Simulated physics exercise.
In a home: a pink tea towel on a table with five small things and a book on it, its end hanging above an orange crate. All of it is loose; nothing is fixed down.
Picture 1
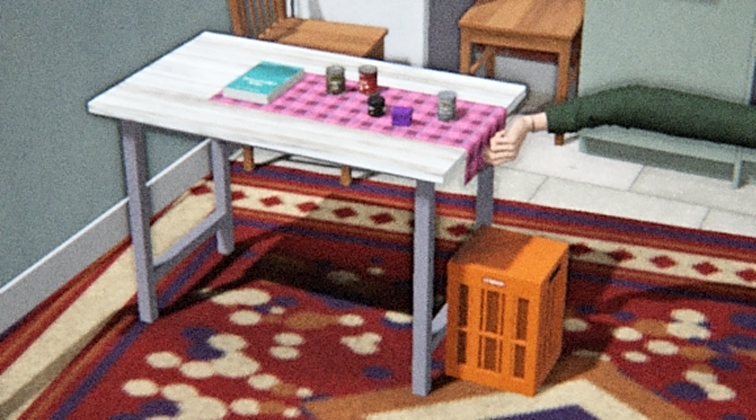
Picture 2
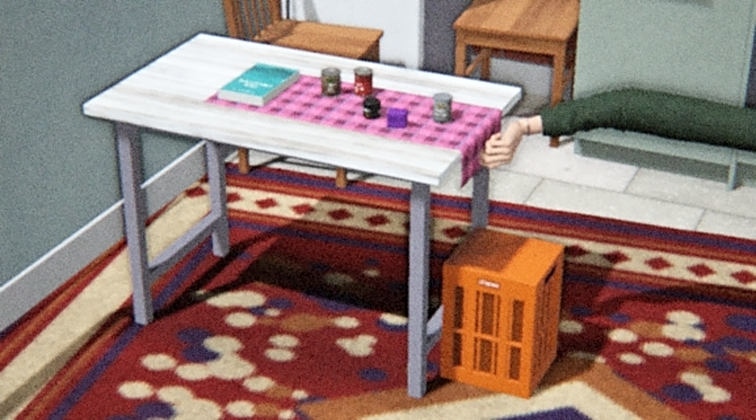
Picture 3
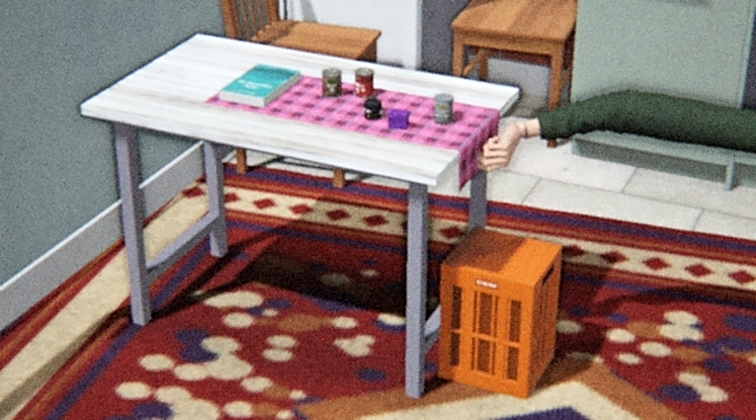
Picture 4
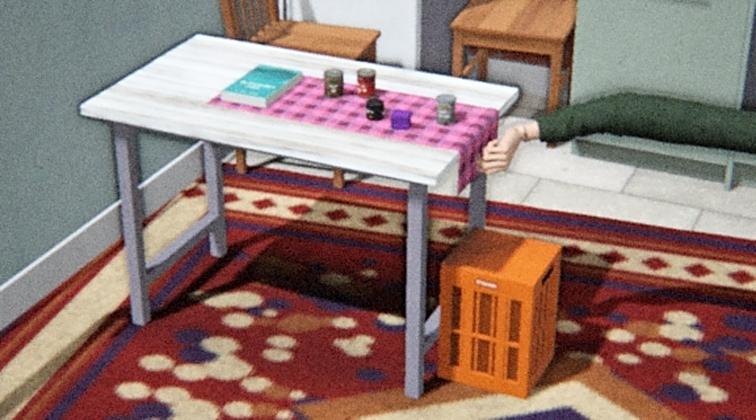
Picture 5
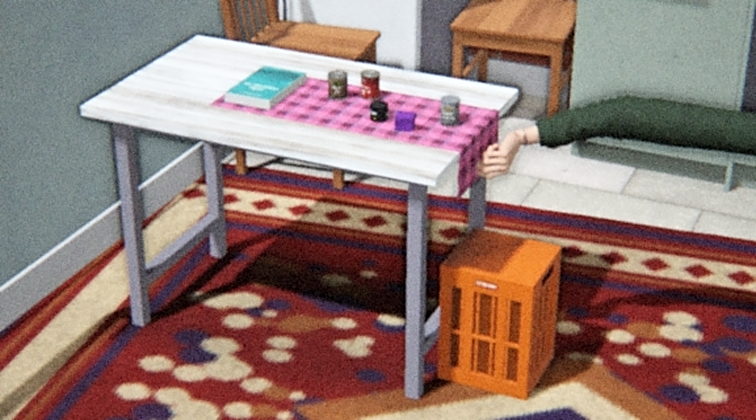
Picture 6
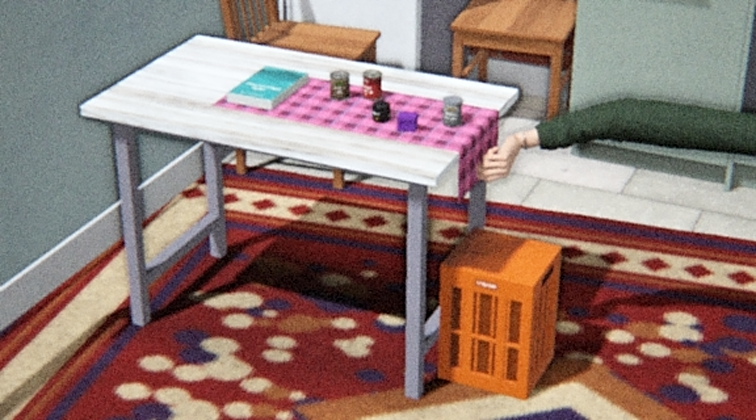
A pink checked cloth on a white table slides slightly to the right as a hand in a dark green sleeve pulls its end lower over the edge above an orange crate, carrying the book, cans, black pot and purple cube.
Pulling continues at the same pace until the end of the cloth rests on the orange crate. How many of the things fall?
The number that drops will be two.
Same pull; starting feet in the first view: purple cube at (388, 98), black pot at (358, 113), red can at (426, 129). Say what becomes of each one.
The purple cube is still on top, the black pot is still on top, the red can is off the top.
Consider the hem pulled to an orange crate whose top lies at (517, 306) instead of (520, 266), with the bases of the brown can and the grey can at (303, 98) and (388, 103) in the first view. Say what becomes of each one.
The brown can stays aboard, and the grey can does not stay aboard.
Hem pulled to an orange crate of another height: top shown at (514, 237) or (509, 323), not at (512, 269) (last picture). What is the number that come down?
Counts: 1, 4.
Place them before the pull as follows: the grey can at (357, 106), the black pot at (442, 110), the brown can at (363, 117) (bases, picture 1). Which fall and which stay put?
Briefly: Grey can stays; black pot drops; brown can stays.
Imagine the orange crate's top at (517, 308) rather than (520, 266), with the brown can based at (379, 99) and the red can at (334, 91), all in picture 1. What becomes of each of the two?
Brown can is gone, red can stays.
Early on, hem near (478, 224); grey can gone.
Midway, hem on the crate; grey can and purple cube gone.
Finally, hem on the crate; grey can and purple cube gone. The count of fallen things is two.
